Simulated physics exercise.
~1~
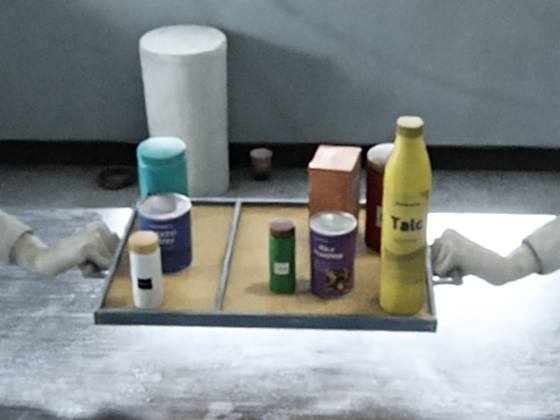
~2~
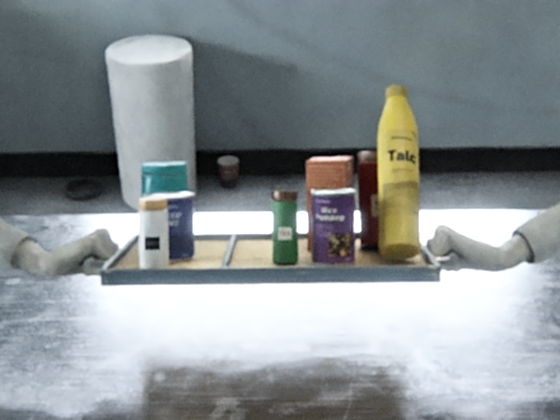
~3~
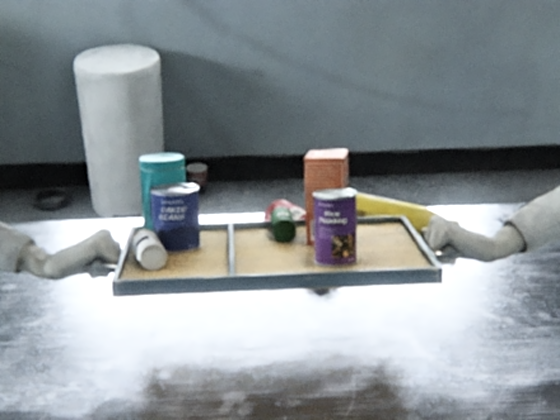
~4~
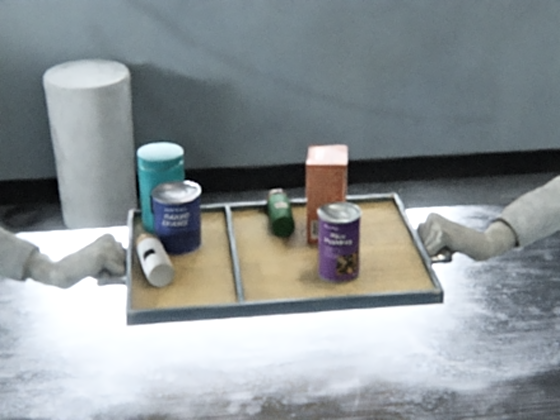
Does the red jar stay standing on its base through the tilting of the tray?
No, the red jar topples onto its side and is gone from the tray by the end.
Hands tipping a tray's far edge down and levelling it, yellow bottle and red jar toppling off, two shakers left lying.
